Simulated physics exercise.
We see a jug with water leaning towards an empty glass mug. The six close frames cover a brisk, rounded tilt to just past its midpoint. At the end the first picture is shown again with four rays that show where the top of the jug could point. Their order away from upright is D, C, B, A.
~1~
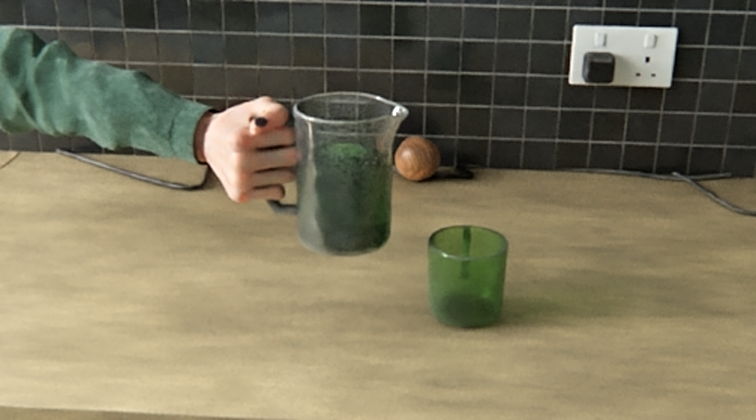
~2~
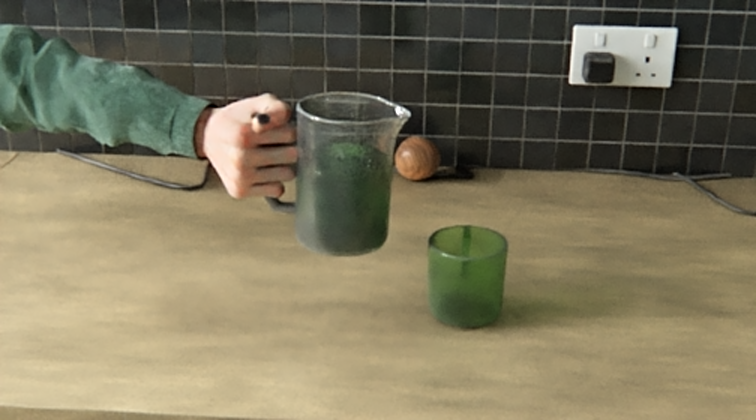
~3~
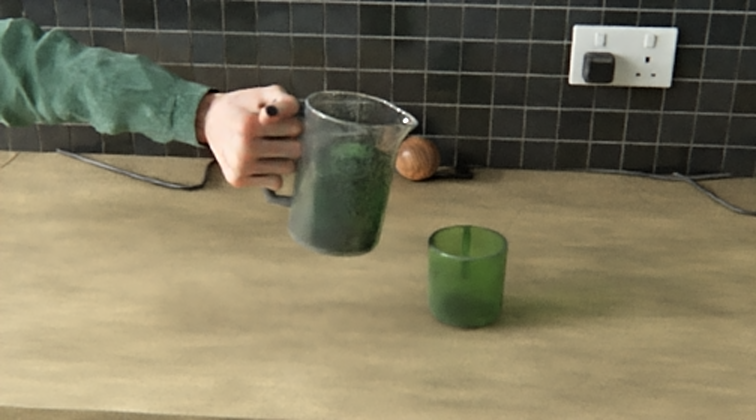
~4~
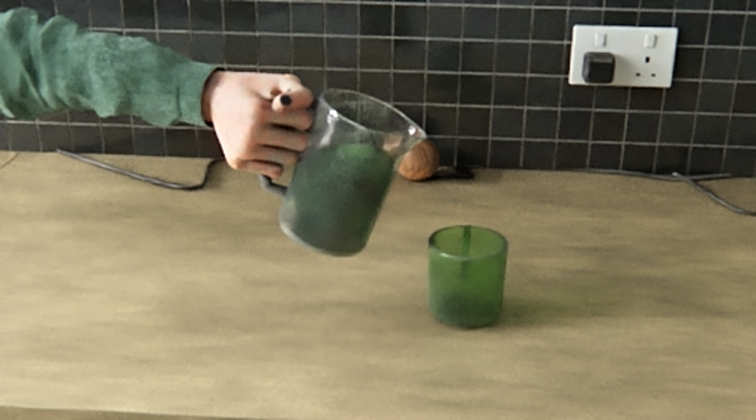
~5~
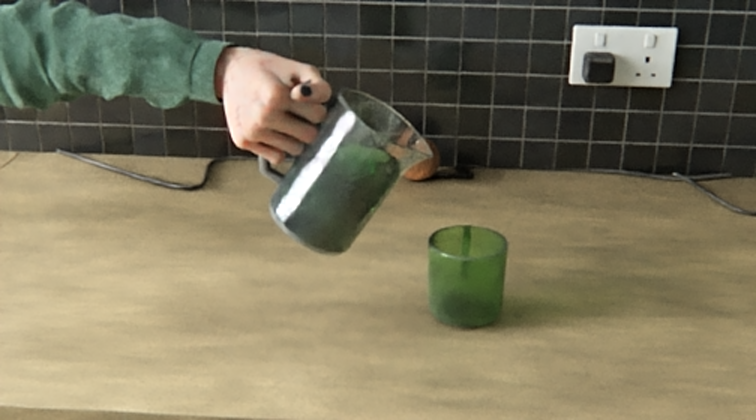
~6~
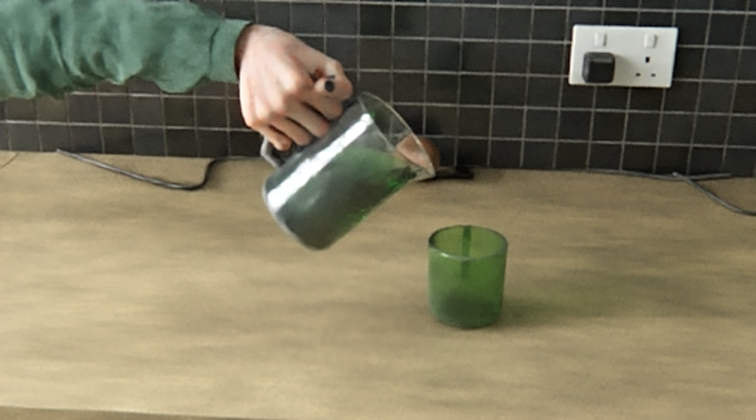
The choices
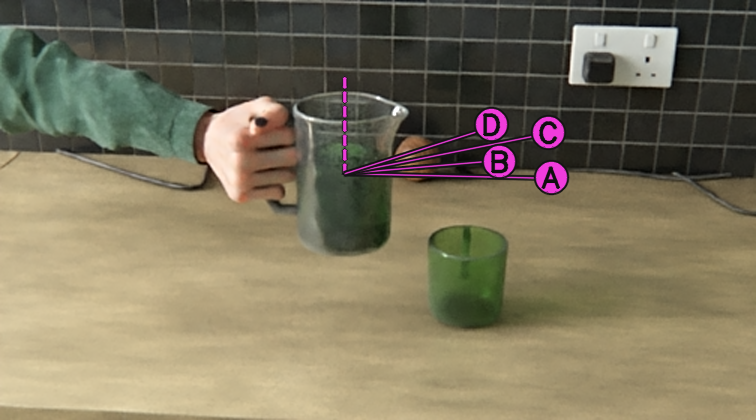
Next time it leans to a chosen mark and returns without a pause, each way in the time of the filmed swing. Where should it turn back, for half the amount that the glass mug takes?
I would pick tilt D.
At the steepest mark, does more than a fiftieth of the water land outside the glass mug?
Yes.
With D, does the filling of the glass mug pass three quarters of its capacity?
No, less.
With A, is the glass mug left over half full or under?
Over half.
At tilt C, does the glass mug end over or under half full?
Over half.
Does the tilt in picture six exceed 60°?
No.
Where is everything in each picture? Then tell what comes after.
Upright, lip at (406, 112); rim of the glass mug round (468, 241); nothing has left yet.
Tipped about 2°, lip at (409, 115); nothing has left yet.
Tipped about 9°, lip at (416, 123); nothing has left yet.
Tipped about 20°, lip at (424, 136); nothing has left yet.
Tipped about 32°, lip at (431, 154); nothing has left yet.
Tipped about 46°, lip at (434, 174); nothing has left yet.
On the marked copy, A at (534, 177); B at (481, 161); C at (532, 136); D at (475, 132).
Choosing A, the glass mug ends with about 95 % of what it can hold; 15 % of the water is spilt.
Choosing B, the glass mug ends with about 93 % of what it can hold; 4 % of the water is spilt.
Choosing C, the glass mug ends with about 73 % of what it can hold.
Choosing D, the glass mug ends with about 51 % of what it can hold.
